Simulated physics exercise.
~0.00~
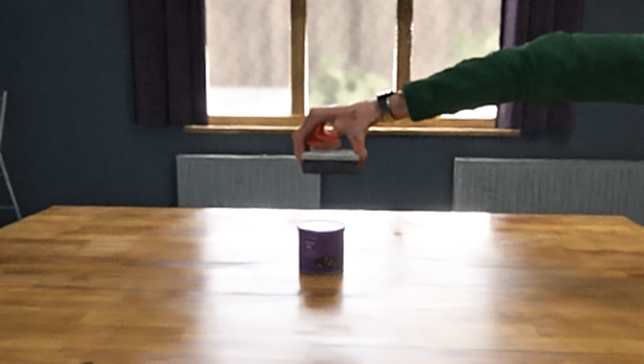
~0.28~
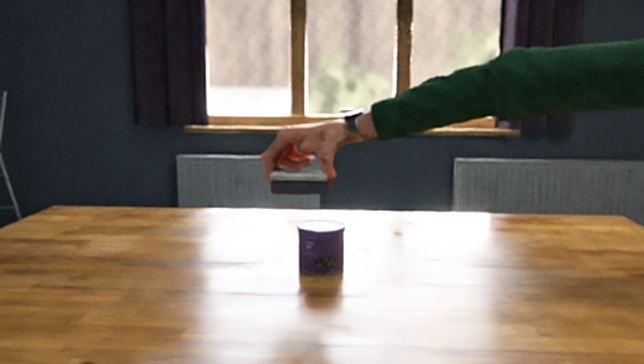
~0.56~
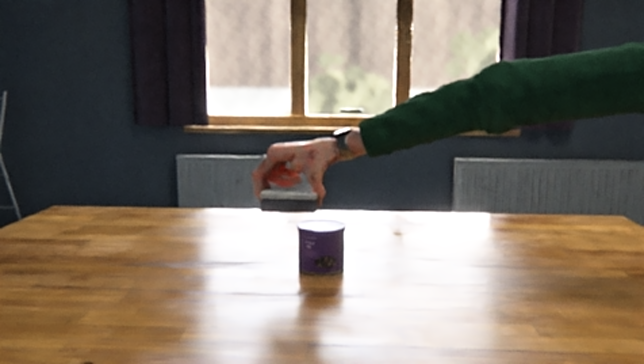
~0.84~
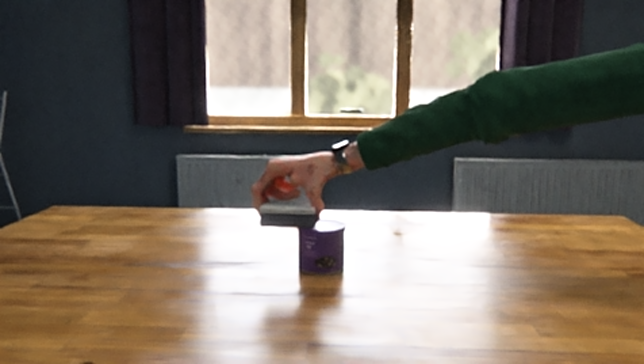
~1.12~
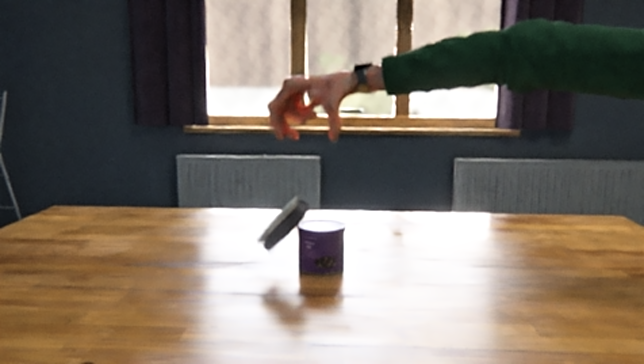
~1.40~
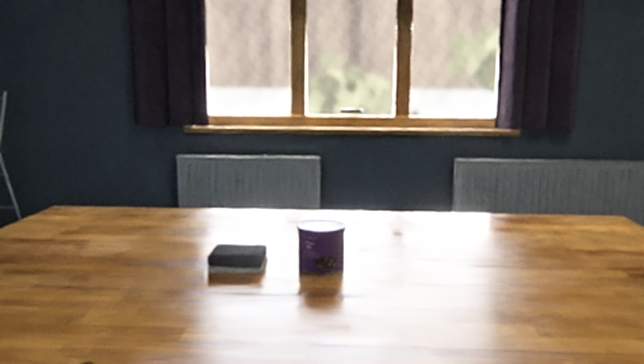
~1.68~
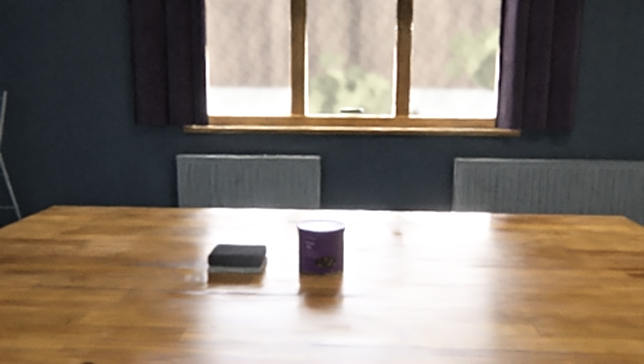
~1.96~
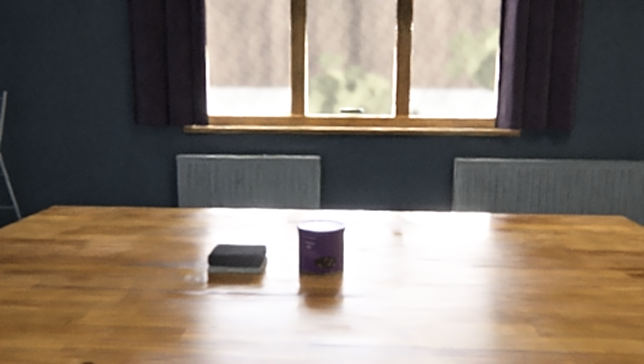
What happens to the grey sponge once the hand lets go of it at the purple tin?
The grey sponge does not stay on the tin. It tips off to the left, flips over and ends up lying on the table beside the tin, which stays standing.
